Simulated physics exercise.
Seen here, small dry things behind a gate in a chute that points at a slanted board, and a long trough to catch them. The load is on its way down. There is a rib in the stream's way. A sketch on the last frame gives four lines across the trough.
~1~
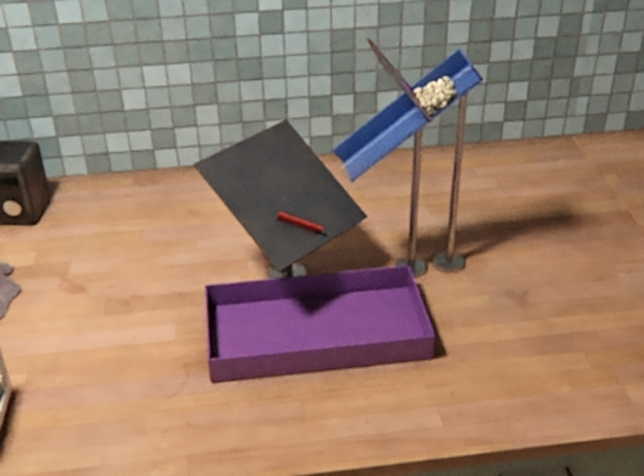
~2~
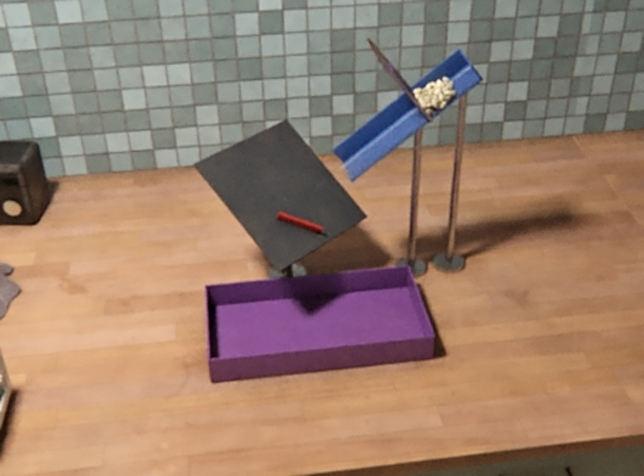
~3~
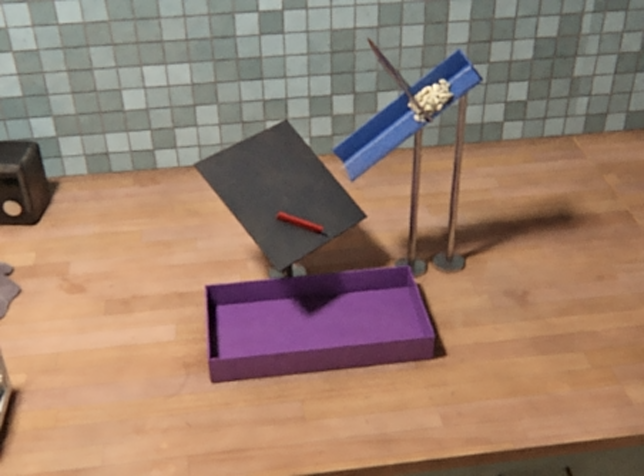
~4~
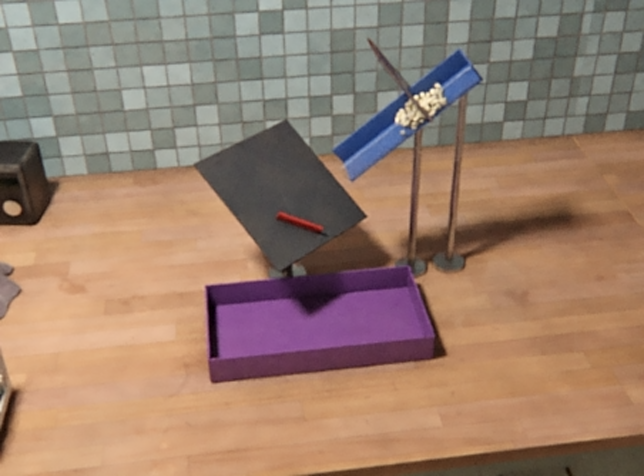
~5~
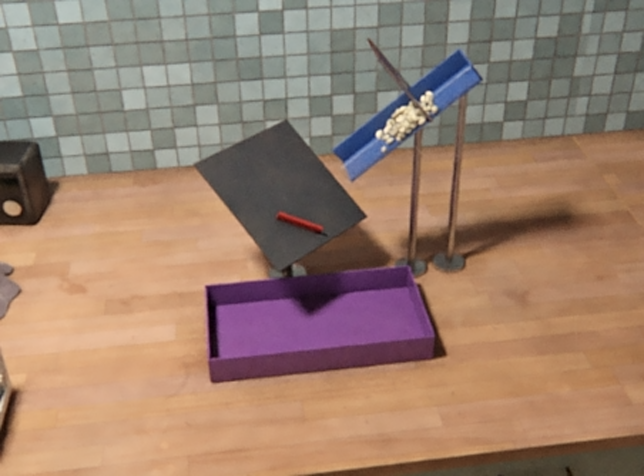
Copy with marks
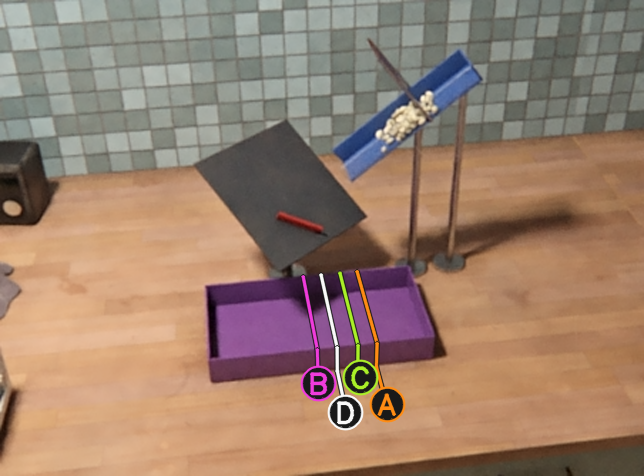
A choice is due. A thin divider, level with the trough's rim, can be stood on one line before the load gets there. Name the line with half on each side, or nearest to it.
A is best.
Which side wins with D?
The right side.
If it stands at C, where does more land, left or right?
Right.
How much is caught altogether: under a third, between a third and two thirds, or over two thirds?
About that: Over two thirds.
On the marked copy, line A crosses the front rim at (376, 342); line B crosses the front rim at (317, 348); line C crosses the front rim at (357, 344); line D crosses the front rim at (336, 346).
If A is chosen, of what is caught, about two thirds on the left of the divider, about a quarter on the right.
If B is chosen, of what is caught, a stray few on the left of the divider, nearly all on the right.
If C is chosen, of what is caught, a small part on the left of the divider, most on the right.
If D is chosen, of what is caught, a small part on the left of the divider, nearly all on the right.
